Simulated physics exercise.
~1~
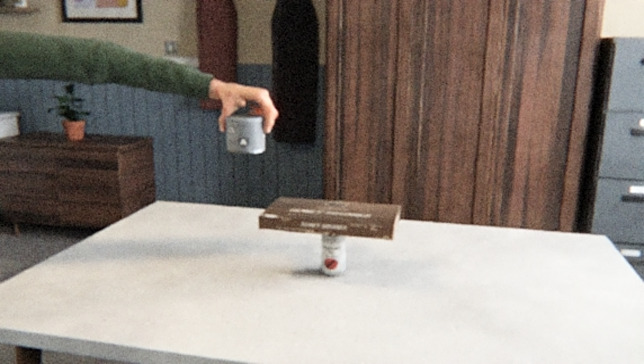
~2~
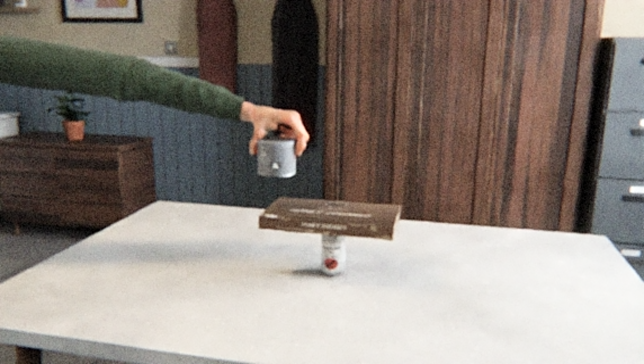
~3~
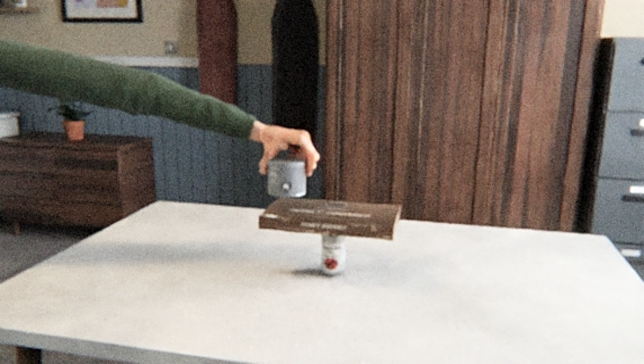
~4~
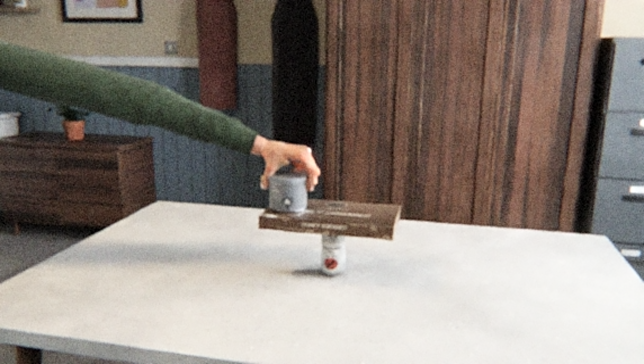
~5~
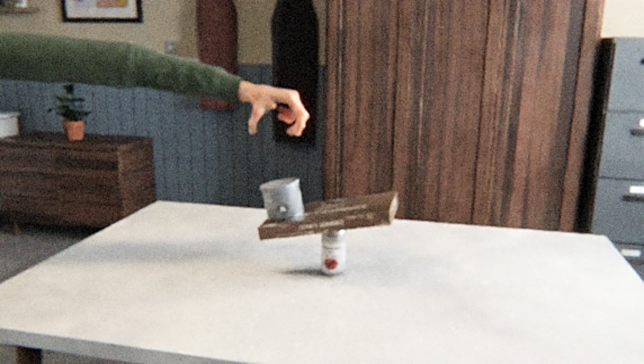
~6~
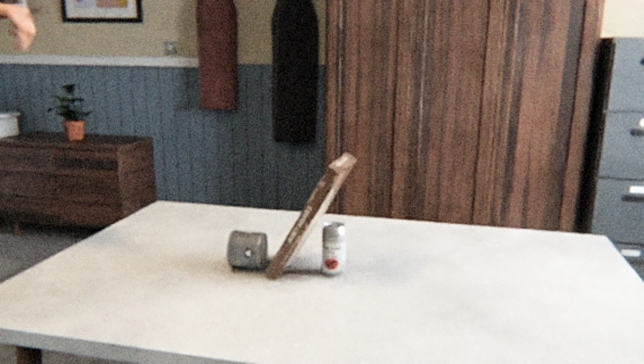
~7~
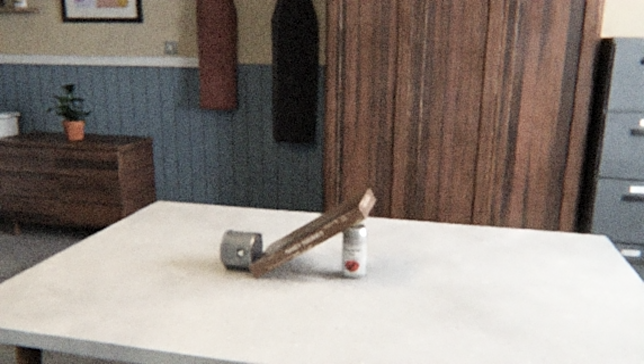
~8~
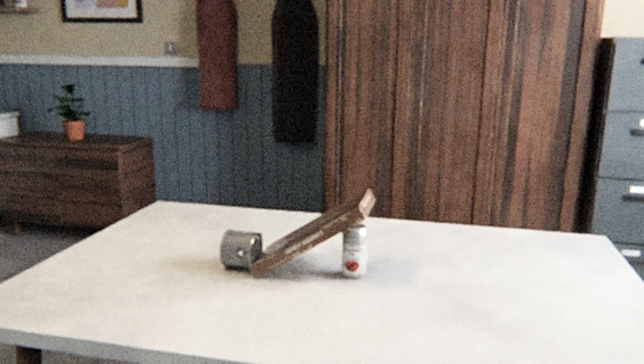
A hand lowered a grey tin onto the left end of a brown packet balanced on a white can and let go, and the packet tipped left, dropping the tin on its side and coming to rest slanted against the still-upright can.
